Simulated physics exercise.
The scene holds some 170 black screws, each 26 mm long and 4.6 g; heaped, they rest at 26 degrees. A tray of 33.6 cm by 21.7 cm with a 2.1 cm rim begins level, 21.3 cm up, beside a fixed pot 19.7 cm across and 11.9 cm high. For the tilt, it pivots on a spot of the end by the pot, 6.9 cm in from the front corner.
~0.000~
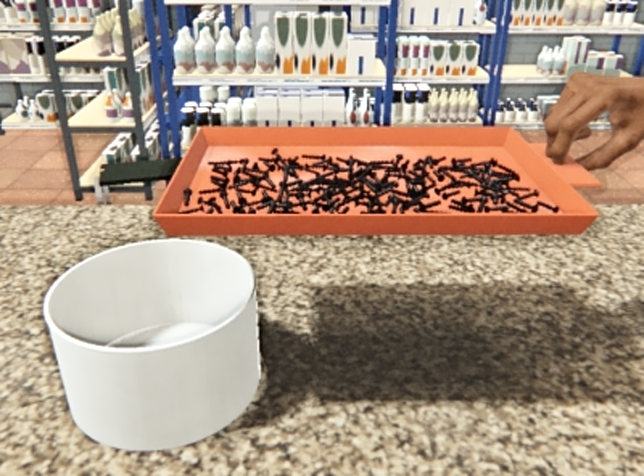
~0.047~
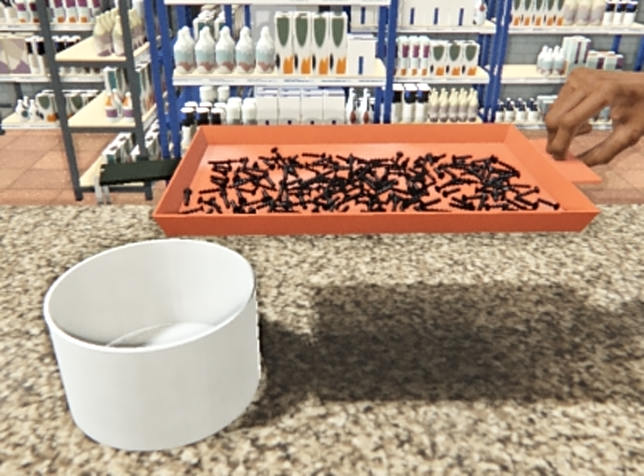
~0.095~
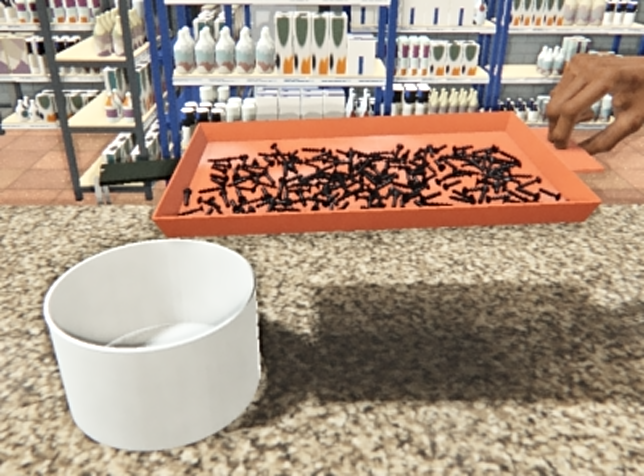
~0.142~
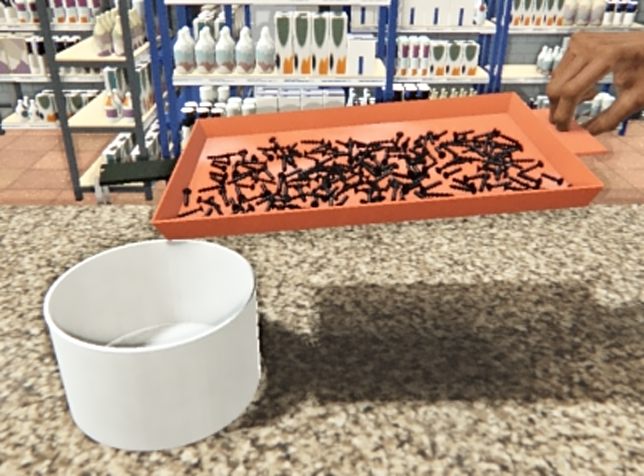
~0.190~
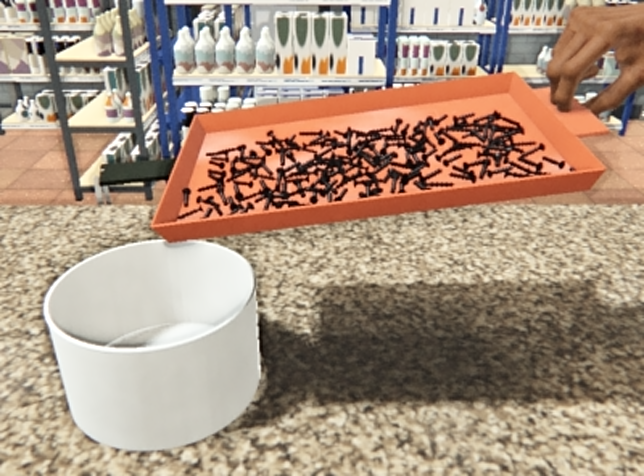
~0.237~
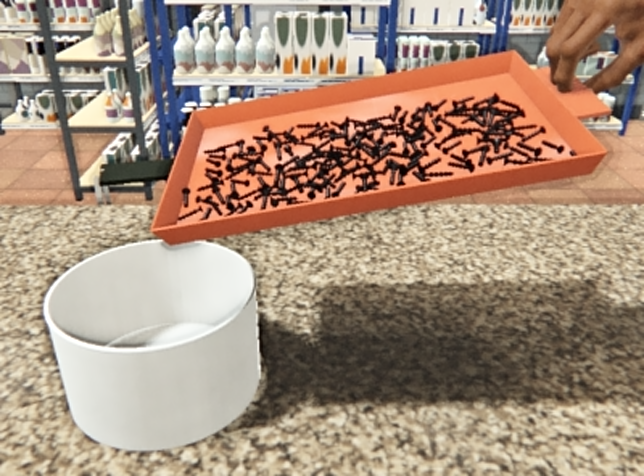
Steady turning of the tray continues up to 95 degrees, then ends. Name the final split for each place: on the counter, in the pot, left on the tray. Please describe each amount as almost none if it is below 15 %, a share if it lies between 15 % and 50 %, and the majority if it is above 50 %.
Counter - a share, pot - the majority, left on the tray - almost none.
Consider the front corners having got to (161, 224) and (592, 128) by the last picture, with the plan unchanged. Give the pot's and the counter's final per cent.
The pot gets 80 and the counter 20.
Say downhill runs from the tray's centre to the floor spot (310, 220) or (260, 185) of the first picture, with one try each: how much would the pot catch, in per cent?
The share comes to roughly 40 in a hundred, then roughly 95 in a hundred.
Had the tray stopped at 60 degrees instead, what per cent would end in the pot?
It would land at about 45 percent.
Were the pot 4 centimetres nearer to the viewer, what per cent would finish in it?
Then close to 100 per cent.
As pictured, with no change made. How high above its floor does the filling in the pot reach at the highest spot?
It gets to about 2.5 cm.
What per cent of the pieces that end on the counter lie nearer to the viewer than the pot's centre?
100 %.
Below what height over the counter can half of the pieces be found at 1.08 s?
Roughly 8 cm above the counter.
After 0.74 s, tilt 52 degrees; the tray holds 100 %, the pot 0 %.
After 1.08 s, tilt 78 degrees; the tray holds 25 %, the pot 40 %.
After 1.51 s, tilt 95 degrees; the tray holds 0 %, the pot 70 %.
In the end, at 2.3 s, counter 30 %, pot 70 %, tray 0 %.
